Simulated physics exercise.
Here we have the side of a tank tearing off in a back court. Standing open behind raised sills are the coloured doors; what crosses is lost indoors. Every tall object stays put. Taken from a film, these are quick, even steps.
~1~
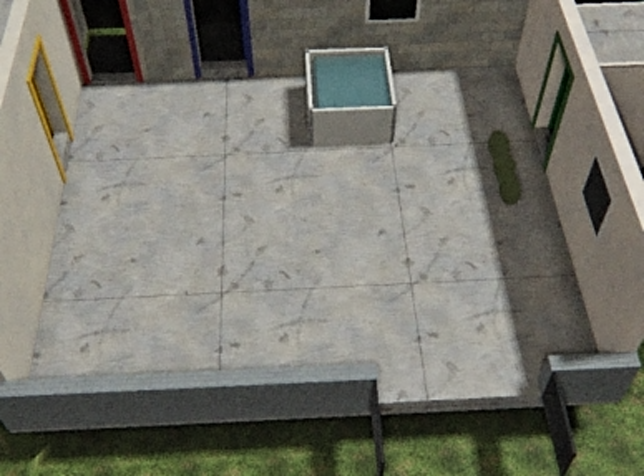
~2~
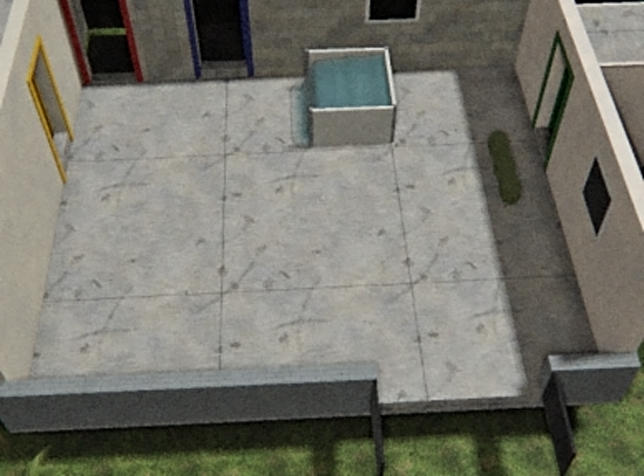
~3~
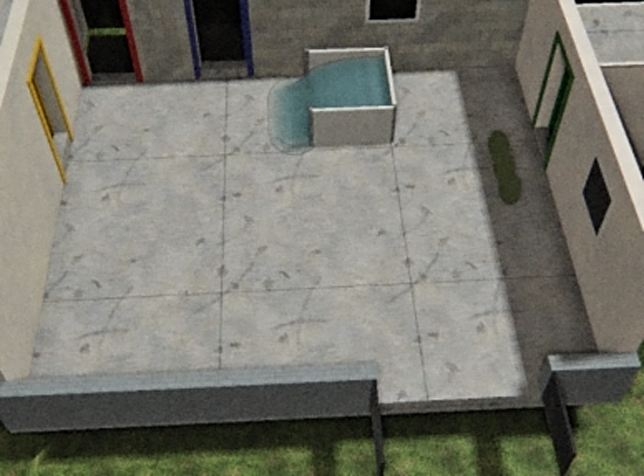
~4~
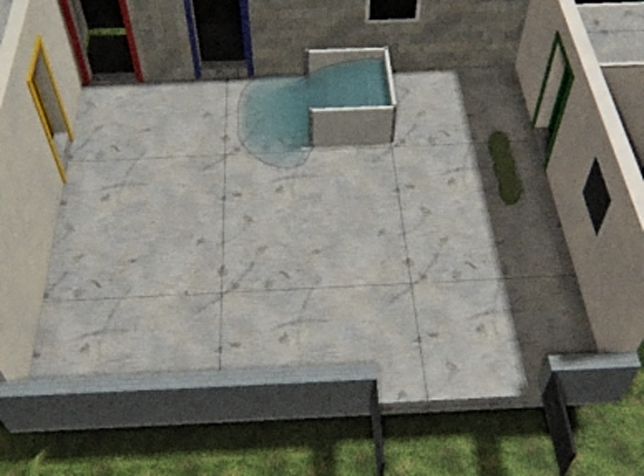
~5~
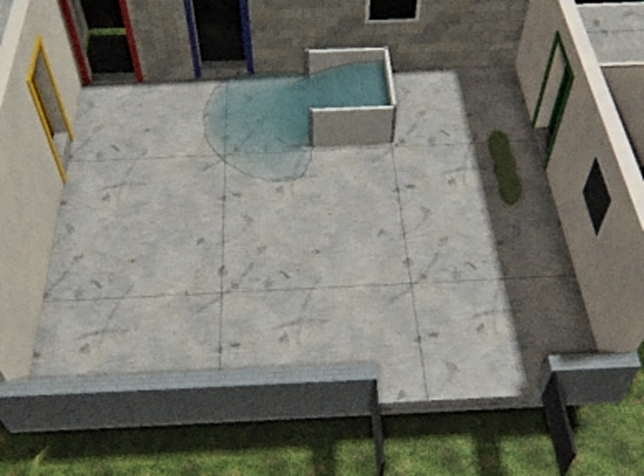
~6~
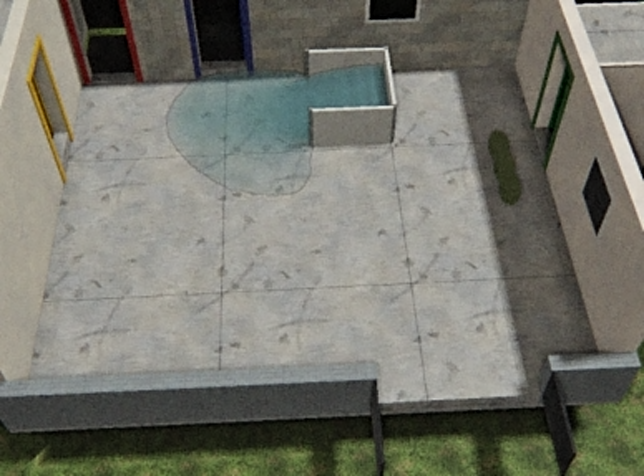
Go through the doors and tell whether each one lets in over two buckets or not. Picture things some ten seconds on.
Yellow door: Two buckets or fewer; green door: Two buckets or fewer; blue door: Two buckets or fewer; red door: Over two buckets.
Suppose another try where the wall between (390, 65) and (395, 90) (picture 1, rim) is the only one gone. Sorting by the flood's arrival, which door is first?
The green-painted one.
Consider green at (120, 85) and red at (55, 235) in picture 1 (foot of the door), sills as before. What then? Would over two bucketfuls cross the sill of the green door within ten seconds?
Green overflows.
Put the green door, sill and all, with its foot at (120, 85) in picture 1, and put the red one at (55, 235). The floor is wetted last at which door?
My answer: The red door.
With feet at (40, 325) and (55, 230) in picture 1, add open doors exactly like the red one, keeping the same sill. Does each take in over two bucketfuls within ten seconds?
Note, in sequence - door one ends up higher; door two ends up higher.
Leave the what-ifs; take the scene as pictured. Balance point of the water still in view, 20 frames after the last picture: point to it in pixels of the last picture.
Somewhere near (158, 162).
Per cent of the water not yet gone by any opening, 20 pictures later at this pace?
92 %.
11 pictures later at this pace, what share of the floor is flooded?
My estimate is roughly 30 percent.
A moment on, water covers 25 % of the floor; the yellow door wet at the sill, nothing in, the green door not reached, the blue door wet at the sill, nothing in, the red door wet at the sill, nothing in.
Next, water covers 30 % of the floor; the yellow door wet at the sill, nothing in, the green door not reached, the blue door wet at the sill, nothing in, the red door over two buckets in.
Then, water covers 35 % of the floor; the yellow door wet at the sill, nothing in, the green door not reached, the blue door wet at the sill, nothing in, the red door far over two buckets in.
Later, water covers 45 % of the floor; the yellow door wet at the sill, nothing in, the green door not reached, the blue door wet at the sill, nothing in, the red door far over two buckets in.
In the end, water covers 60 % of the floor; the yellow door wet at the sill, nothing in, the green door not reached, the blue door wet at the sill, nothing in, the red door far over two buckets in.
